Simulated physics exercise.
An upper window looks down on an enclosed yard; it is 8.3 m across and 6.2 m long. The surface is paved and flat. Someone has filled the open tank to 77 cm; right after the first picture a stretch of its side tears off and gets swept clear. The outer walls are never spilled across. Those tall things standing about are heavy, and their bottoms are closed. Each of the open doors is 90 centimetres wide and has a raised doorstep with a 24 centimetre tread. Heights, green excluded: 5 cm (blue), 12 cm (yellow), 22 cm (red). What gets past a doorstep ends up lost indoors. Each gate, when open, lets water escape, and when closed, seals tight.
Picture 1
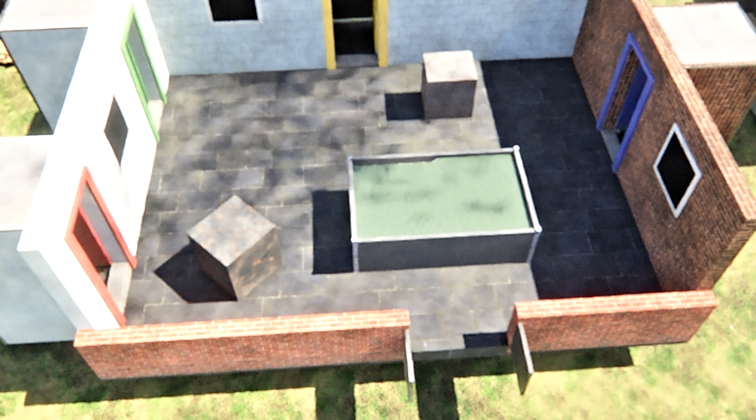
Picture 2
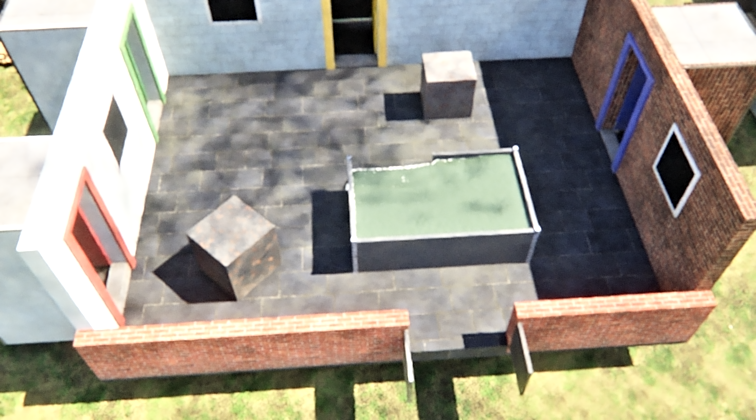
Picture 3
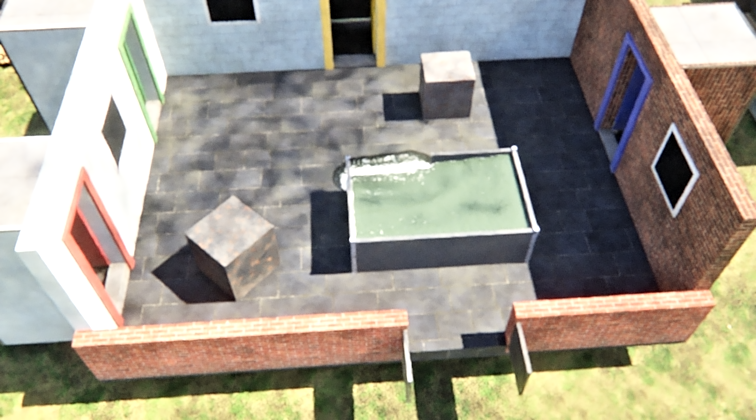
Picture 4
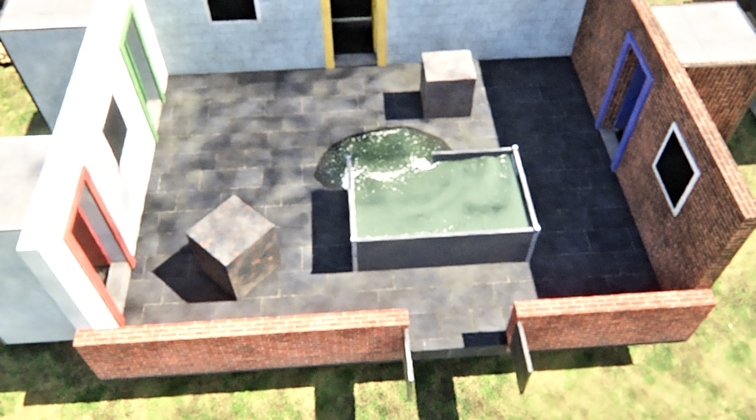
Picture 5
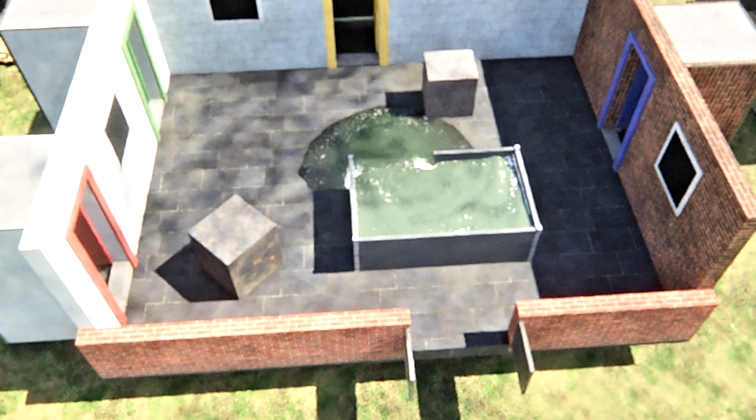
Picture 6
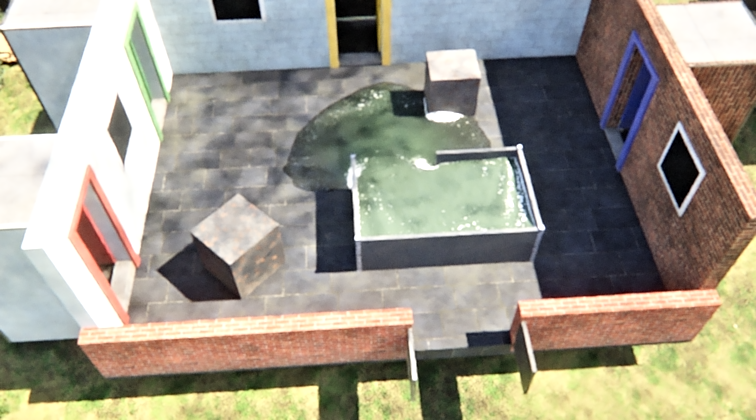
Water lies still in an open tank in a paved, walled yard, then stirs as part of the tank's far side gives way. It pours through the gap and fans out across the paving in a widening, rounded sheet, reaching the block near the back wall while the level in the tank drops.
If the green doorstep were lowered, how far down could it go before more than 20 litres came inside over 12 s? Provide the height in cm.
Down to about 15 cm.
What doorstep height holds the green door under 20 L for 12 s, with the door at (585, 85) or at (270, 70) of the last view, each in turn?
About 11.0 cm for the first and 17 cm for the second.
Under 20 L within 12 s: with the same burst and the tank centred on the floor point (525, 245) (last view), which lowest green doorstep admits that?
It should be around 16 cm high.
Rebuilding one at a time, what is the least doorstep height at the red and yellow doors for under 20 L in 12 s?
About 9.5 cm at red and 31 cm at yellow.
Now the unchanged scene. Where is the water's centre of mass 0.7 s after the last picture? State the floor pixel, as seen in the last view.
My guess is close to (414, 187).
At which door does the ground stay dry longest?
Door: Red.
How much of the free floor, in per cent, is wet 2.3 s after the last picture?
Around 50 per cent of the free floor.
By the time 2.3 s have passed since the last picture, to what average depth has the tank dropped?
29 cm, roughly.
Then, 0.7 s after the last picture water covers 25 % of the floor, deepest (40 cm) near (377, 180); it has not reached the green door.
Then, 2.3 s after the last picture water covers 50 % of the floor, deepest (36 cm) near (173, 76); 17 cm at the green door, 0 litres in over its 13 cm doorstep.
Then, 11.3 s after the last picture water covers 100 % of the floor, deepest (11 cm) near (535, 328); 6 cm at the green door, 38 litres in over its 13 cm doorstep.
At the green door as built, the water peaked near 19 cm, 3.3 s after the last picture.
Run again over the same 12 s with other heights there, 43 litres in over 12.5 cm, 13 litres over 16.5 cm. The limit of 20 litres is kept from about 15 cm up.
